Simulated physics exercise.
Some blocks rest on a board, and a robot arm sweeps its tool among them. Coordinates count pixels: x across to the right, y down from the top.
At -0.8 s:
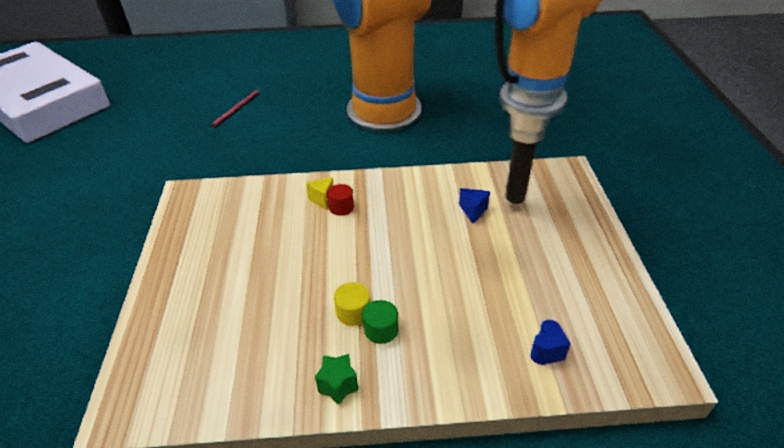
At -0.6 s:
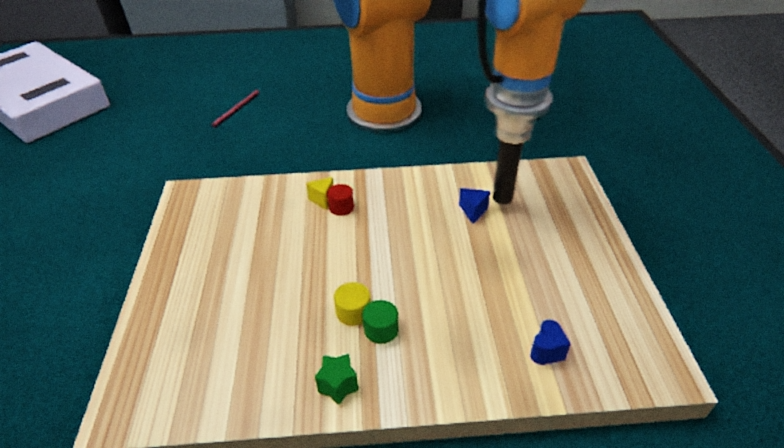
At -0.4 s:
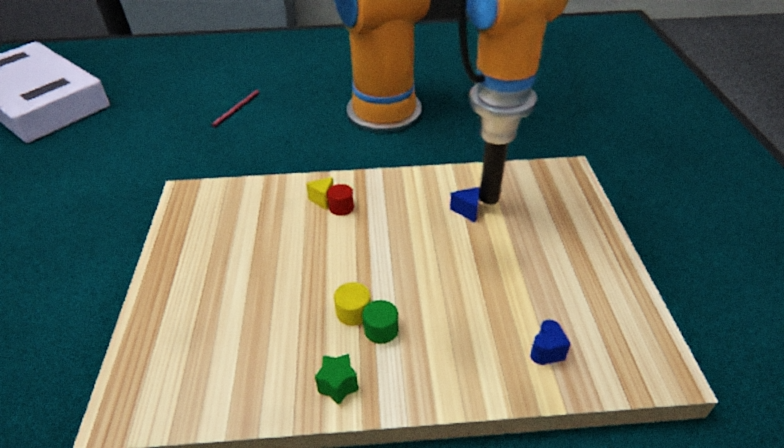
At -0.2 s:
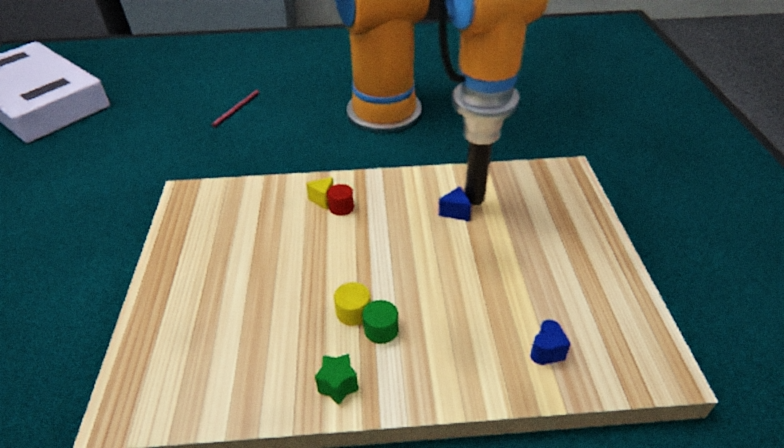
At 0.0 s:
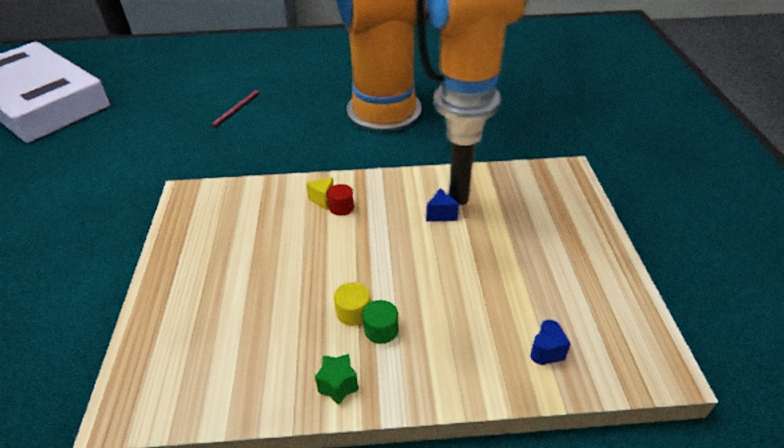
On a wooden board, a robot arm's tool pushes the blue triangular block left.
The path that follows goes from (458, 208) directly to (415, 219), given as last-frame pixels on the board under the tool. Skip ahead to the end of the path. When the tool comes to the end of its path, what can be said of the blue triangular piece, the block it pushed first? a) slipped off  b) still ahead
My pick is b.
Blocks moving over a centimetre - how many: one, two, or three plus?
The result: One block.
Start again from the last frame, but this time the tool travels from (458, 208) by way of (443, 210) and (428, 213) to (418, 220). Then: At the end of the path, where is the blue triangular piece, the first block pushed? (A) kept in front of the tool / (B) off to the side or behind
The correct letter is A.
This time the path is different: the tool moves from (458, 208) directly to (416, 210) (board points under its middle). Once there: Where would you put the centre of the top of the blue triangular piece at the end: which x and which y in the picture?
The spot you're after is about (412, 207) in the image.
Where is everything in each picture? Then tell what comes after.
The first picture shows lower end of the tool (515, 198), tops of blocks, blue triangular piece (475, 195).
The second picture shows tool (503, 198), blocks as before.
The third picture shows tool (489, 199), blue triangular piece (469, 195).
The fourth picture shows tool (474, 199), blue triangular piece (457, 196).
The fifth picture shows tool (459, 200), blue triangular piece (442, 198).
The first path, step by step. Halfway along, tool (437, 205); blue triangular piece (420, 204).
At the end, tool (415, 210); blue triangular piece (398, 211).
